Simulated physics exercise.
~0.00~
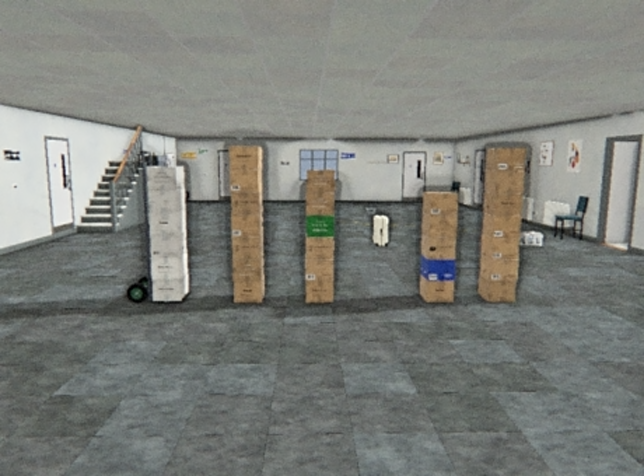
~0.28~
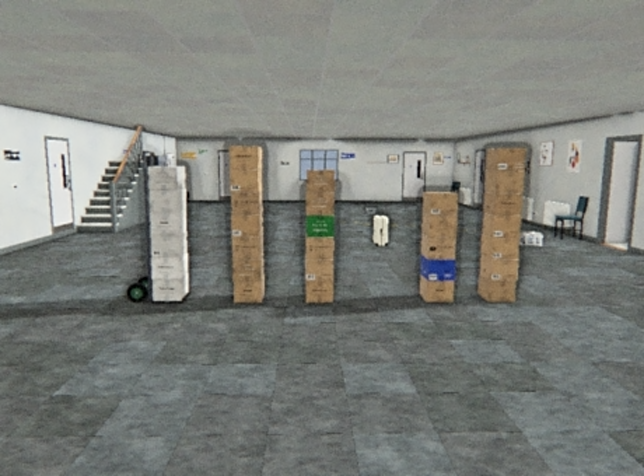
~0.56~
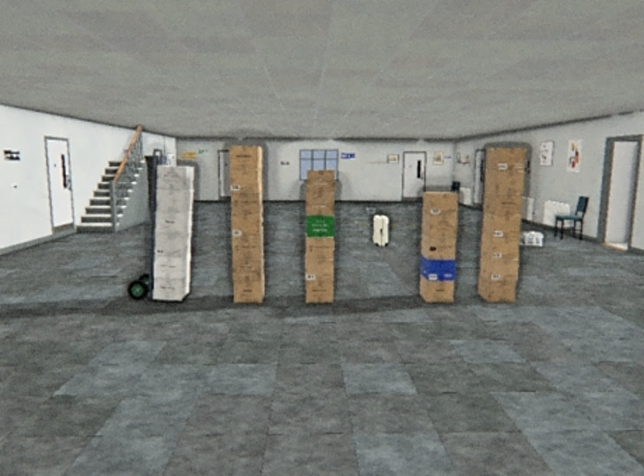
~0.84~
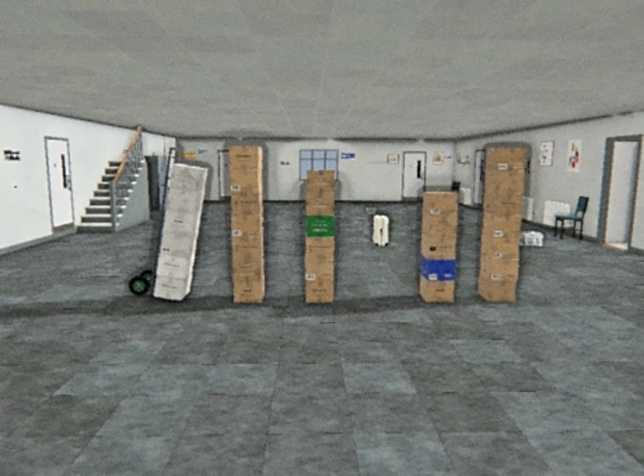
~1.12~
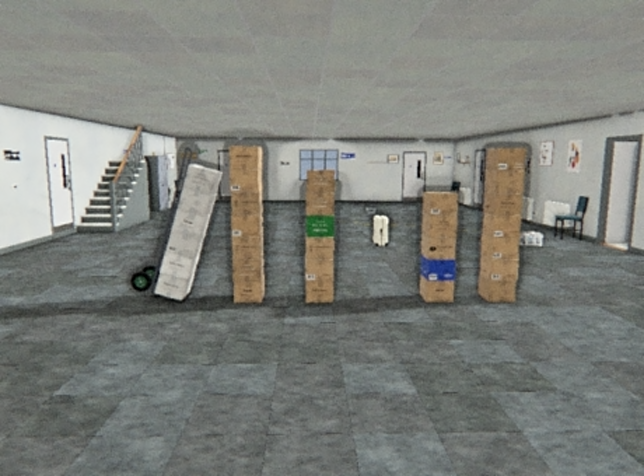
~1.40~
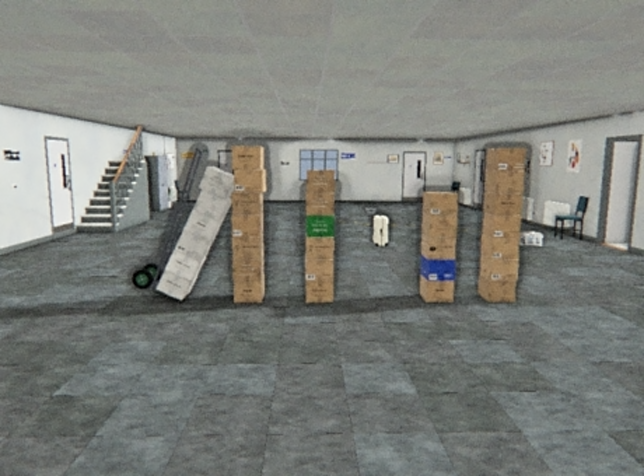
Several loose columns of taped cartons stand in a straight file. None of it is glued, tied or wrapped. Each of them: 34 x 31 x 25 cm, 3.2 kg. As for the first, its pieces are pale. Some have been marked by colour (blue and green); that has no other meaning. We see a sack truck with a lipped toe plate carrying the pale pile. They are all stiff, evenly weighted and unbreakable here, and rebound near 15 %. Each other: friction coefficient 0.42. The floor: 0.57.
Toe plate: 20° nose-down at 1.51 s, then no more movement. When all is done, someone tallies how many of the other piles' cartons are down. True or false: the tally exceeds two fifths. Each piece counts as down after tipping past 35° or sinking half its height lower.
True.
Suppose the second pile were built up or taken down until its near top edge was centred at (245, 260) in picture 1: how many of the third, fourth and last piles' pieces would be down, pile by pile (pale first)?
In that case third 2, fourth 0, last 0.
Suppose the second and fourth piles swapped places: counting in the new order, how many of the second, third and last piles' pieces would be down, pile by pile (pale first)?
After the swap, the second pile would have 4 down, the third 6 and the last 6.
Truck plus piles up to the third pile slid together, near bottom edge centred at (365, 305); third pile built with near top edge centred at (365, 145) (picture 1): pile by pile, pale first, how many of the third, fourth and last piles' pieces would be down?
Pile by pile that makes third 7, fourth 5, last 7.
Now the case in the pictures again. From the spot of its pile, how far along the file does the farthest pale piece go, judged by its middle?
Something like 160 cm along the file.
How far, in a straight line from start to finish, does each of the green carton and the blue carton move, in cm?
Approx. distance from start in cm - green 140, blue 40.
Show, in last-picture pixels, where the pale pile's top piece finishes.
It ends up centred around (306, 235) in the last view.
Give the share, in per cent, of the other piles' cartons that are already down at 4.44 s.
95 %.
Around 2.26 s, 6 of the pale pile down; none of the 25 other cartons down, 7 disturbed.
Around 2.84 s, 6 of the pale pile down; 6 of the 25 other cartons down; green carton tipped 20°.
Around 3.46 s, 6 of the pale pile down; 13 of the 25 other cartons down; green carton on its side; blue carton tipped 19°.
Around 4.44 s, 6 of the pale pile down; 24 of the 25 other cartons down; green carton on its side; blue carton tipped 63°, 18 cm lower.
Finally (5.5 s), 6 of the pale pile down; 24 of the 25 other cartons down; green carton on its side; blue carton tipped 63°, 18 cm lower. That is 96 per cent. Seen by the last camera, middles, green carton near (419, 286), blue carton near (471, 282).
